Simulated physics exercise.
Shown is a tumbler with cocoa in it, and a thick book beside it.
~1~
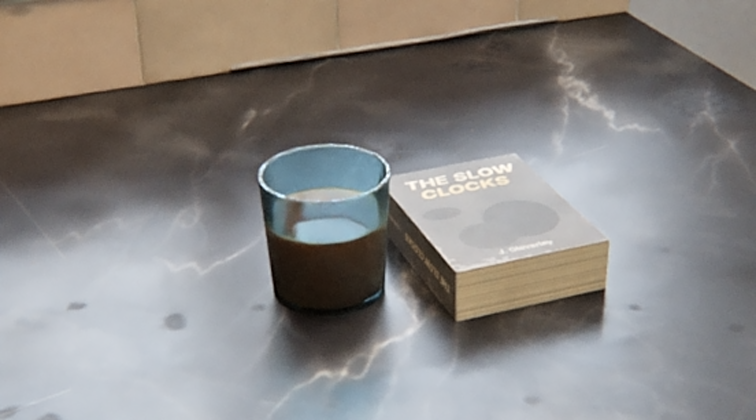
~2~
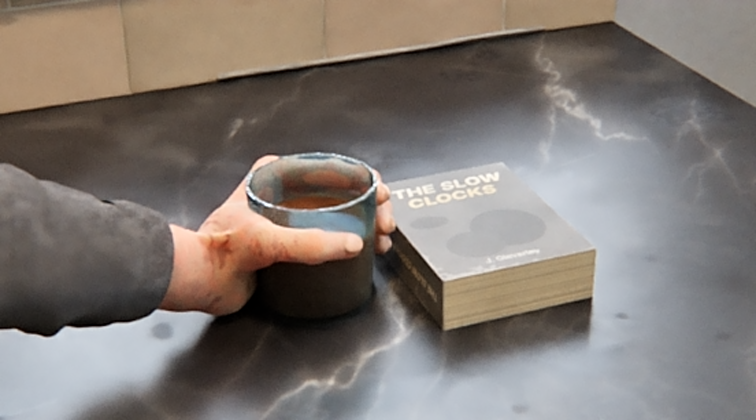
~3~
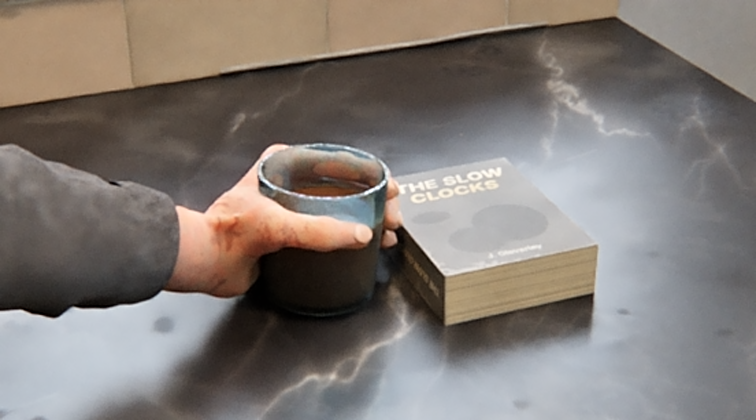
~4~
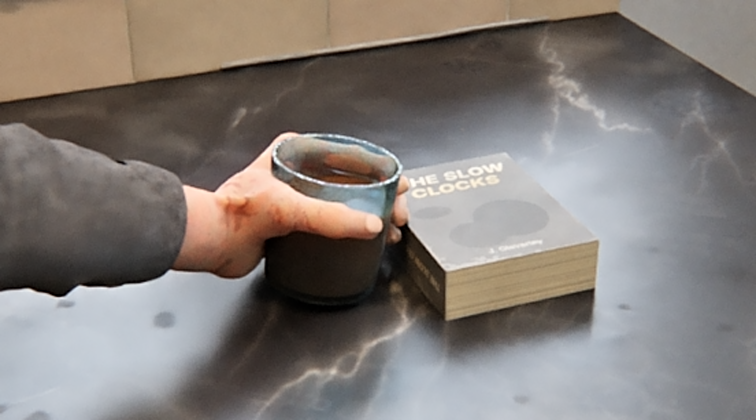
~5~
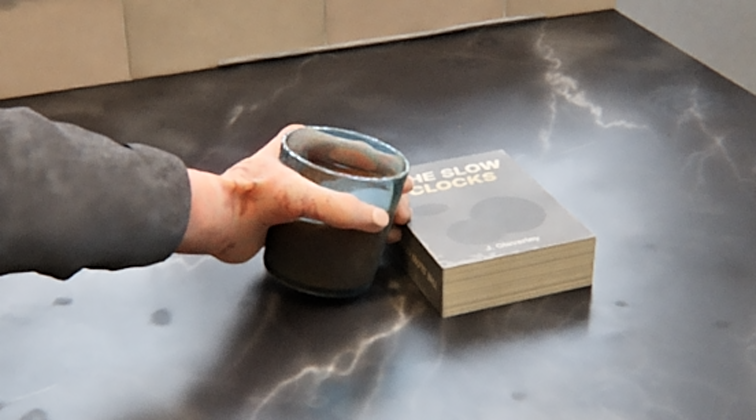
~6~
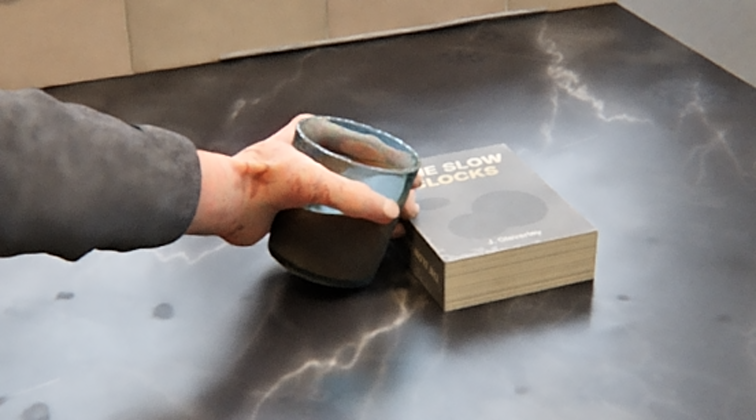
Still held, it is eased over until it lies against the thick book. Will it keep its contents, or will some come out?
It keeps its contents.
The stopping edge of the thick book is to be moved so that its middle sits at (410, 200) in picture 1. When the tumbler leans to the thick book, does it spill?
Lab note: No contents lost.
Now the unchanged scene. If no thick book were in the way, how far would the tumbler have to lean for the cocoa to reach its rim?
Tilt reading: Close to 40 degrees.
A moment on, the tumbler leans by about 25°; all is still inside.
Further on, the tumbler leans by about 30°; all is still inside.
When it is over, the tumbler leans by about 30°, against the thick book; all is still inside.
